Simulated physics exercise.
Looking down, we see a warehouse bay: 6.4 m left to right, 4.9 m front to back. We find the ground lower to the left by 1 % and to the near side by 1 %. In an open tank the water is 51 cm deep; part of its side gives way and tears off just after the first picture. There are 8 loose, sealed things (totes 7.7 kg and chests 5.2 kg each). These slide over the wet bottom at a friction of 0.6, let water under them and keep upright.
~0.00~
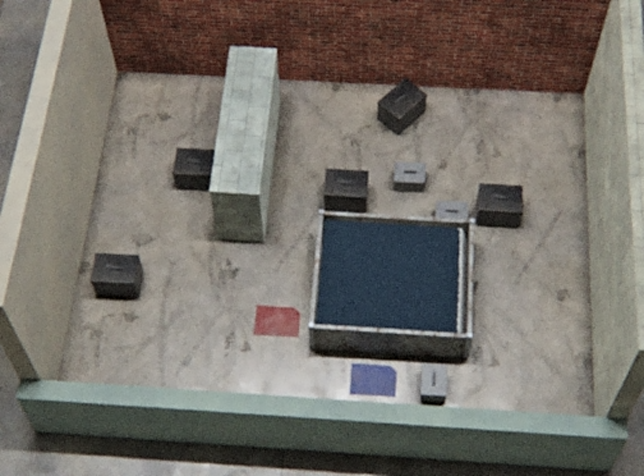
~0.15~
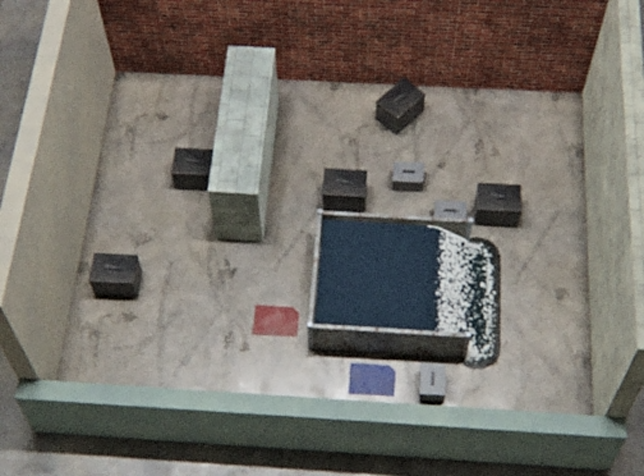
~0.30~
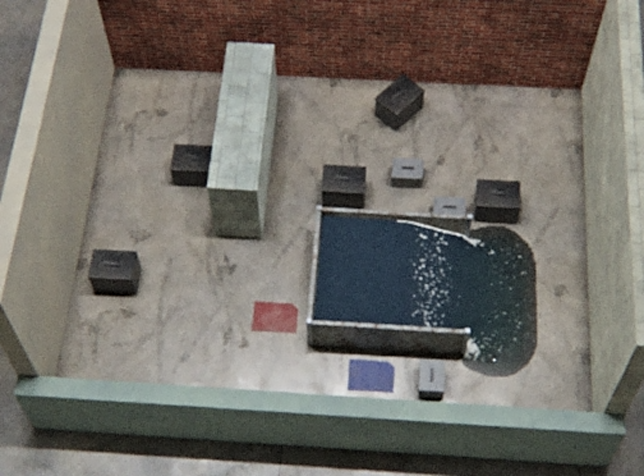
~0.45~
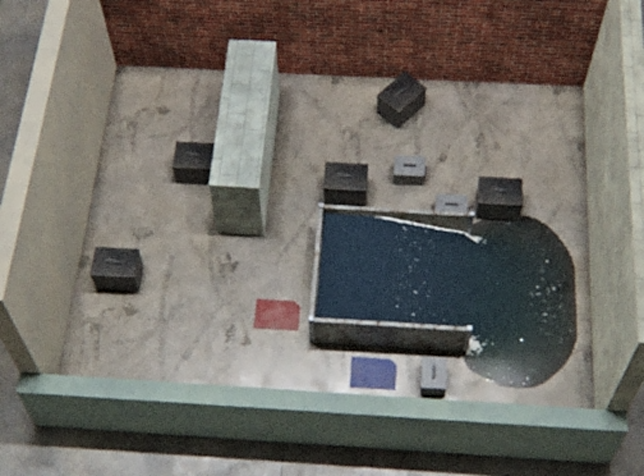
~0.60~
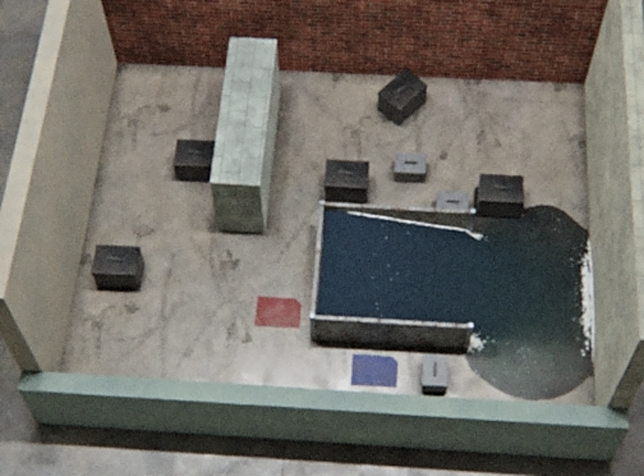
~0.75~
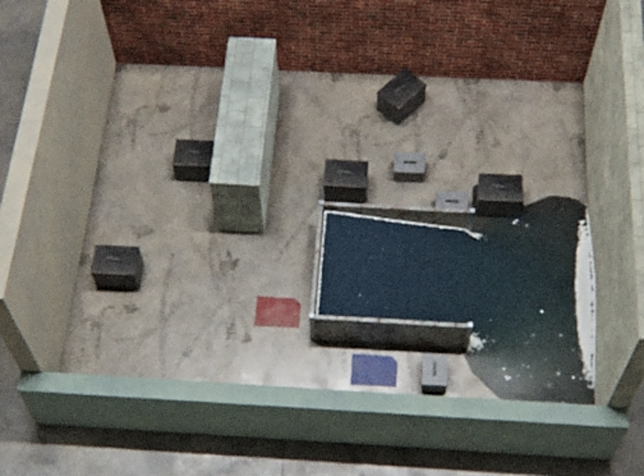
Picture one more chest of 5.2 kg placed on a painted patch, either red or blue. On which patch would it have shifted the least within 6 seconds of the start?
On the red patch.
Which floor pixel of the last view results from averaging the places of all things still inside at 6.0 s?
Somewhere near (299, 211).
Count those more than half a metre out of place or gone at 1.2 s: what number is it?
I make it 0.
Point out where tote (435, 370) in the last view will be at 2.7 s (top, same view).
My estimate: Around (383, 356).
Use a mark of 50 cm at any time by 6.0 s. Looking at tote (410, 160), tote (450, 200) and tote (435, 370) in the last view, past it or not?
In sequence: Within the mark / within the mark / beyond the mark.
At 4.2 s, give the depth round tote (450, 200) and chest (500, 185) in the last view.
I'd estimate 2 cm for the first and 2 cm for the second.
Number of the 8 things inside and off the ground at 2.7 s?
At that moment it comes to 0.
After 1.2 s on red it would be 0 cm off in 0 cm of water; on blue it would be 0 cm off in 0 cm of water.
After 2.7 s on red it would be 0 cm off in 0 cm of water; on blue it would be 23 cm off in 4 cm of water.
After 4.2 s on red it would be 0 cm off in 1 cm of water; on blue it would be 279 cm off in 4 cm of water.
After 6.0 s on red it would be 0 cm off in 2 cm of water; on blue it would be 371 cm off in 7 cm of water.
